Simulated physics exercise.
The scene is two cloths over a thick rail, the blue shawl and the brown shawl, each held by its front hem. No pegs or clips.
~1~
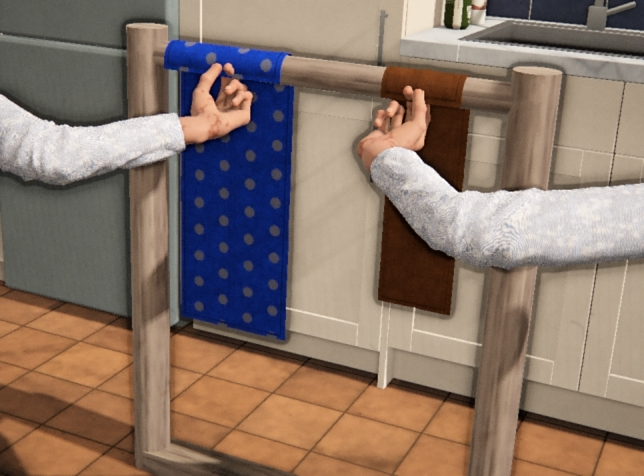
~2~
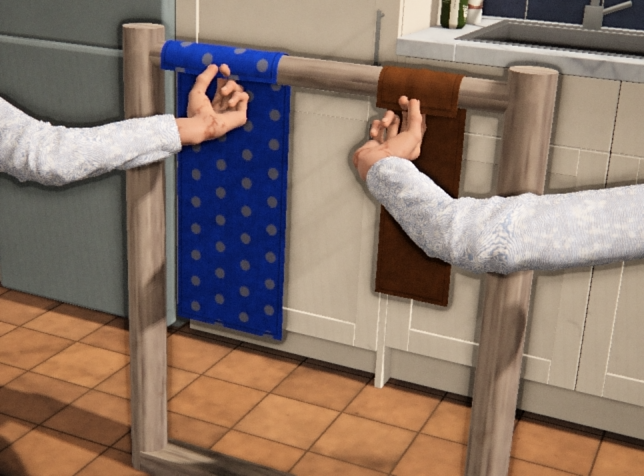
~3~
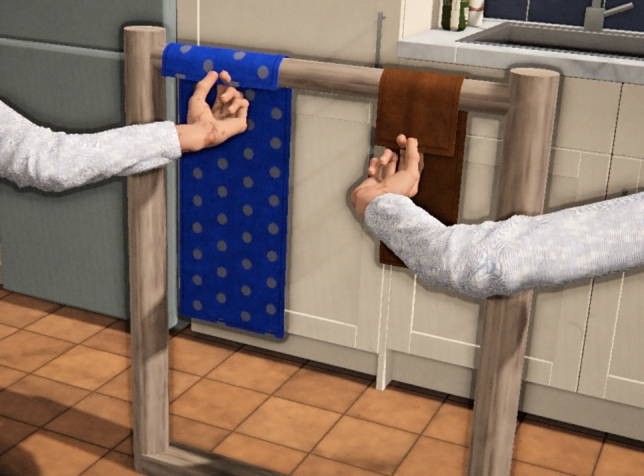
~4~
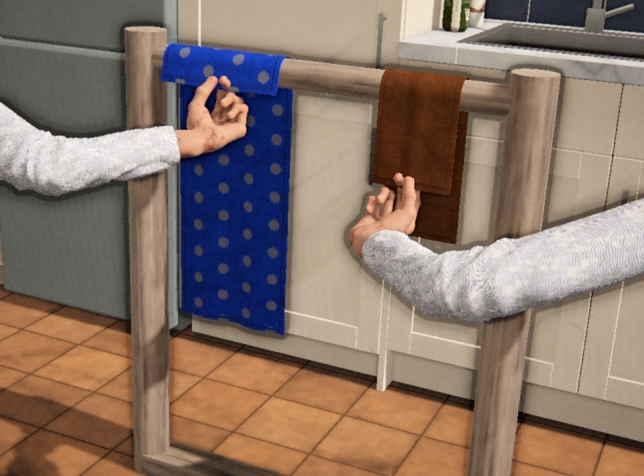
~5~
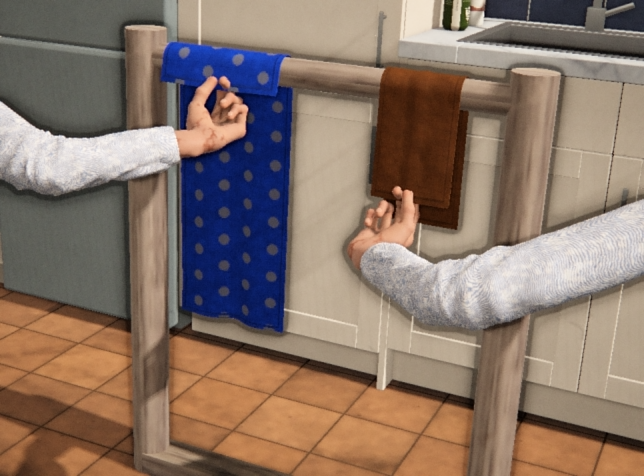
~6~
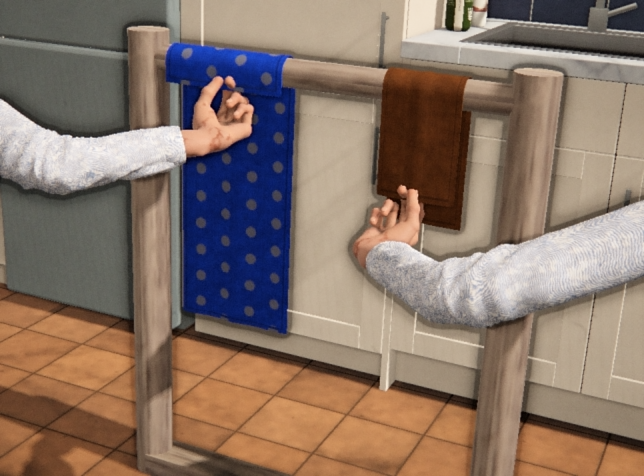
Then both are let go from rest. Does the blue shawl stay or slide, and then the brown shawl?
The blue shawl fails to stay up; the brown shawl never falls at all.
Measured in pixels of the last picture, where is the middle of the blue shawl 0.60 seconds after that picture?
It should be somewhere close to pixel (234, 437).
Then, 0.36 s after the last picture, blue shawl clear of the rail and dropping near (236, 239); brown shawl still hanging.
Then, 0.60 s after the last picture, blue shawl clear of the rail and dropping near (234, 436); brown shawl still hanging.
Then, 0.86 s after the last picture, blue shawl in a heap on the floor; brown shawl still hanging.
At rest, blue shawl in a heap on the floor; brown shawl still hanging. The blue shawl is pulled off by its long side and the brown shawl stays on.
